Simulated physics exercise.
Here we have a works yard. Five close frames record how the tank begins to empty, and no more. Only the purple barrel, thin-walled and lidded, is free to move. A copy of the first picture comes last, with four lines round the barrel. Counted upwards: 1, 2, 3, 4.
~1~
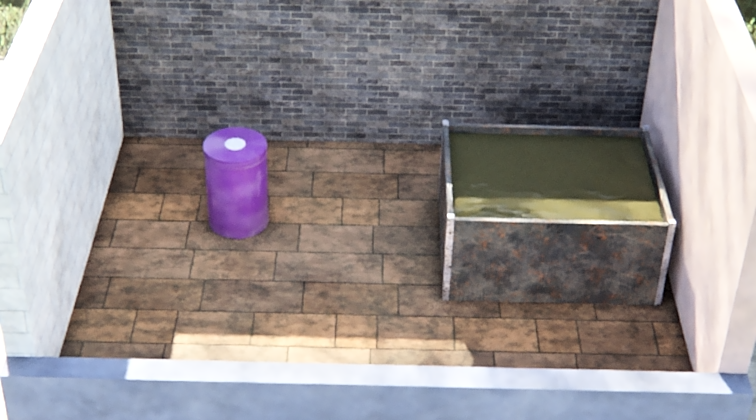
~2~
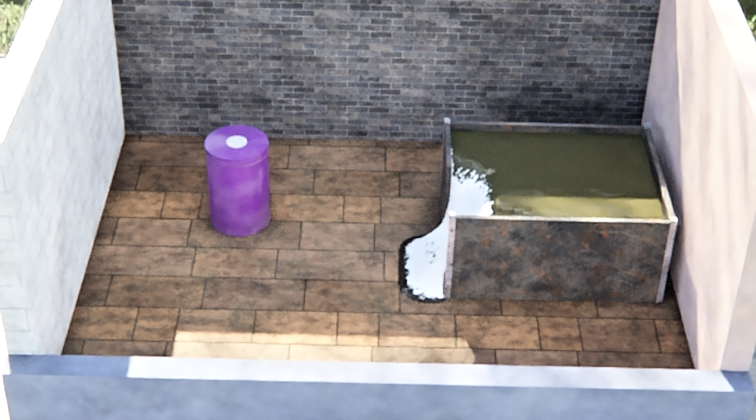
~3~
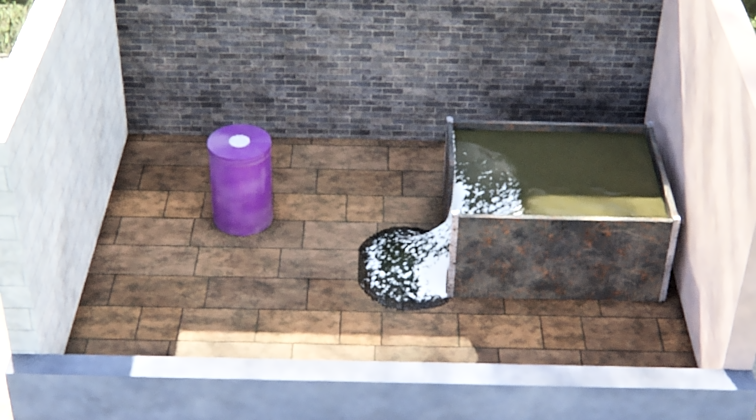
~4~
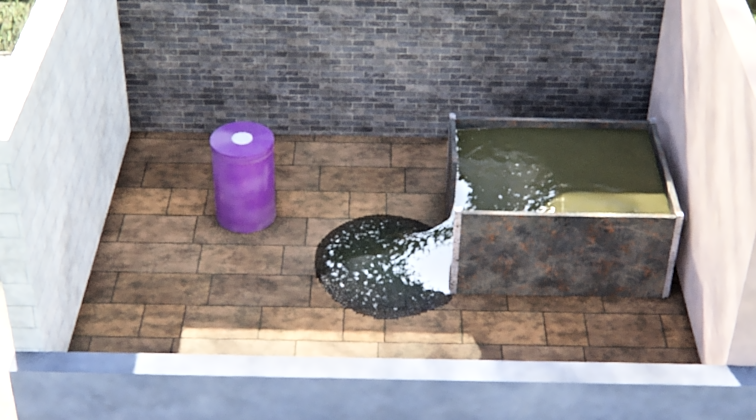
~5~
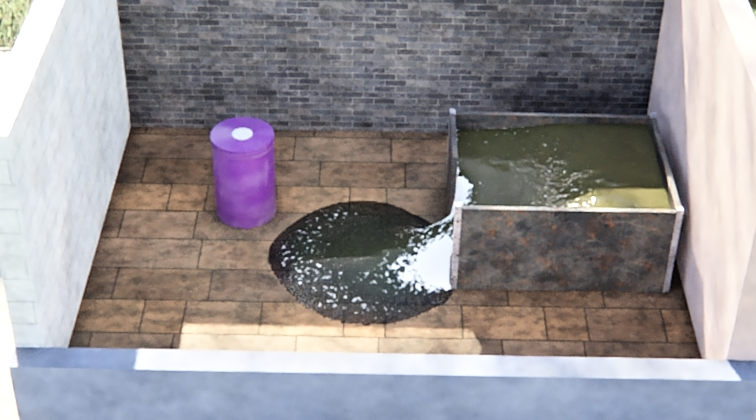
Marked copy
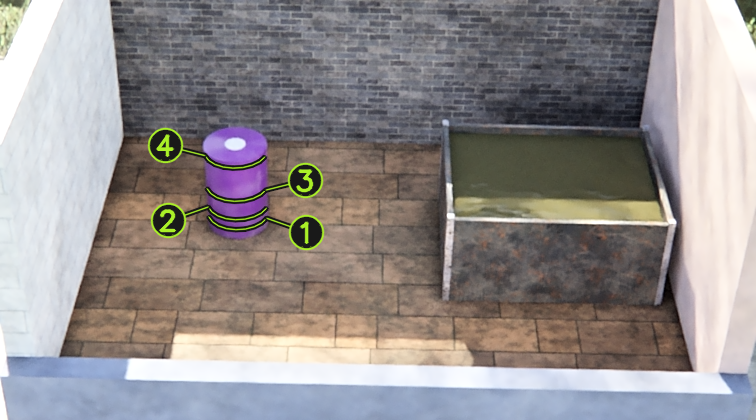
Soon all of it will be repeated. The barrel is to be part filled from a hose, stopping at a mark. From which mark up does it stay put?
Mark 3.
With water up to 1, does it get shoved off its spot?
Yes, it does.
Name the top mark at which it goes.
It is 2.
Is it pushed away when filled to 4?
No, that is safe.
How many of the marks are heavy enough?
Two.
On the marked copy, 1 at (235, 229); 2 at (235, 219); 3 at (234, 201); 4 at (232, 168); from the bottom up 1, 2, 3, 4.
Choosing 1, it is pushed about 4 times its own width away.
Choosing 2, it is pushed about half its own width away.
Choosing 3, it does not move.
Choosing 4, it does not move.
